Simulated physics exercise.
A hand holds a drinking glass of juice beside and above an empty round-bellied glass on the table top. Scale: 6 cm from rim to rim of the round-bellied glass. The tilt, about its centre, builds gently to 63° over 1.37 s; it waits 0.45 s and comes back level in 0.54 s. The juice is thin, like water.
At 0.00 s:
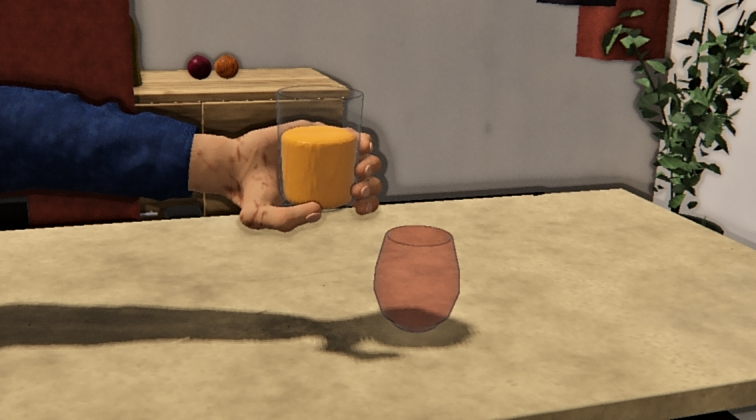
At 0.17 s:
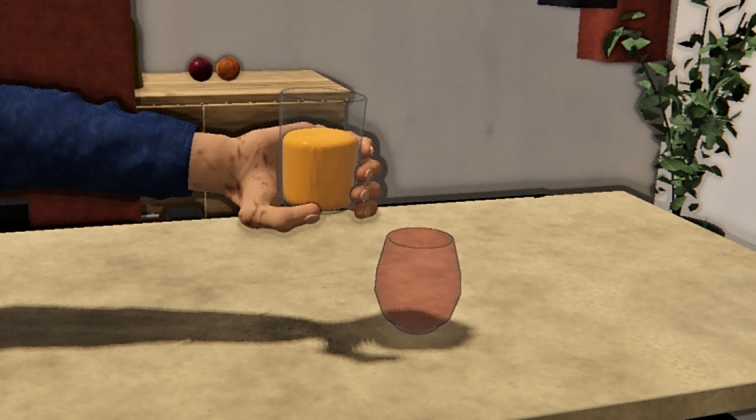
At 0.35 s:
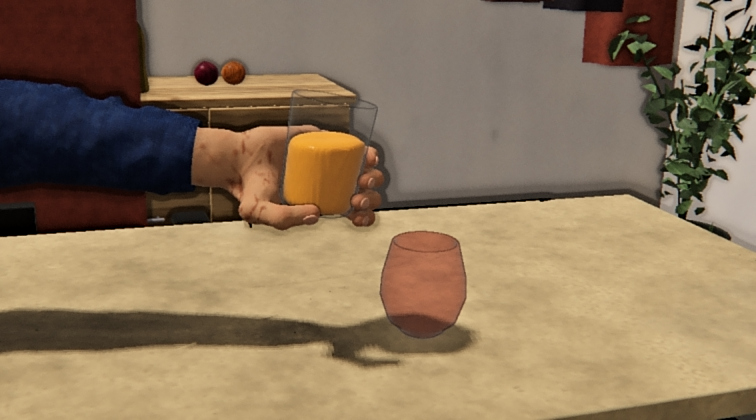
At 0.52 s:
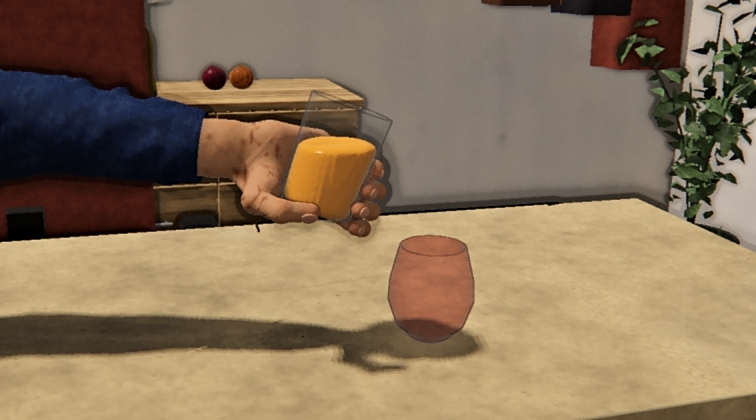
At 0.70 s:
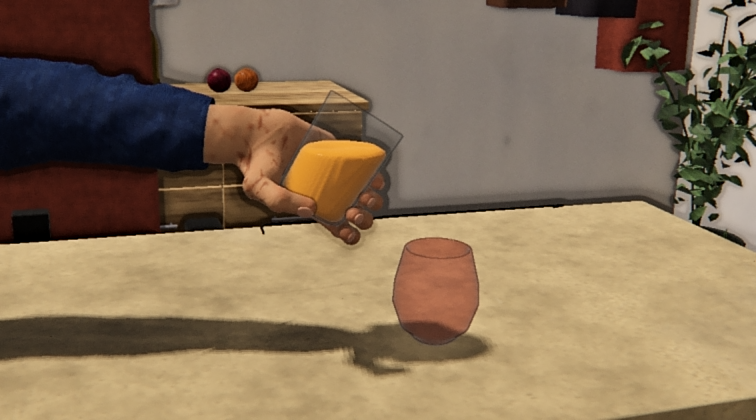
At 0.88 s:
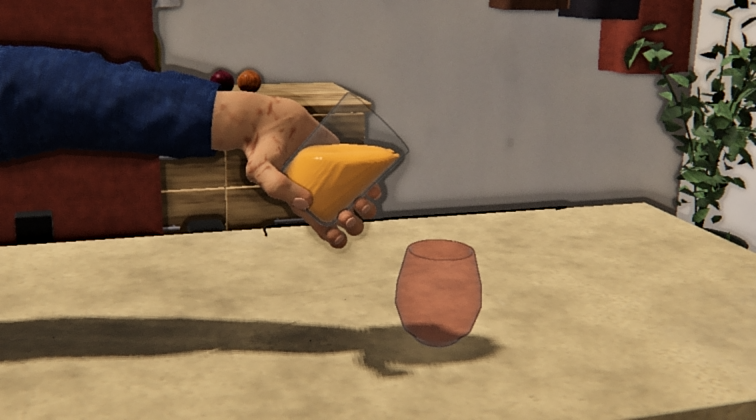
In a room with a pale stone-like tabletop, seen from slightly above, a wooden cabinet and a leafy plant stand behind. A hand in a dark blue sleeve reaches from the left, holding a clear glass of orange juice above and left of an empty, reddish round-bellied glass. The hand steadily tilts its glass rightward, the juice slanting toward the rim, while the view shifts slightly left.
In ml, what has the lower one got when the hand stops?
Close to 60 ml.
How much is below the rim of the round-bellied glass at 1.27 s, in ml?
Close to 5 ml.
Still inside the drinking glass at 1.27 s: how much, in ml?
About 250 ml.
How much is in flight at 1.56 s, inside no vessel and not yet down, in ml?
Some 15 ml.
After 1.27 s the tilt is 62° and the round-bellied glass has 5 ml, the drinking glass 255 ml, and 0 ml is on the table top.
After 1.56 s the tilt is 63° and the round-bellied glass has 35 ml, the drinking glass 220 ml, and 0 ml is on the table top.
After 1.87 s the tilt is 62° and the round-bellied glass has 60 ml, the drinking glass 205 ml, and 0 ml is on the table top.
After 2.20 s the tilt is 13° and the round-bellied glass has 65 ml, the drinking glass 200 ml, and 5 ml is on the table top.
In the end the round-bellied glass has 65 ml, the drinking glass 200 ml, and 5 ml is on the table top.
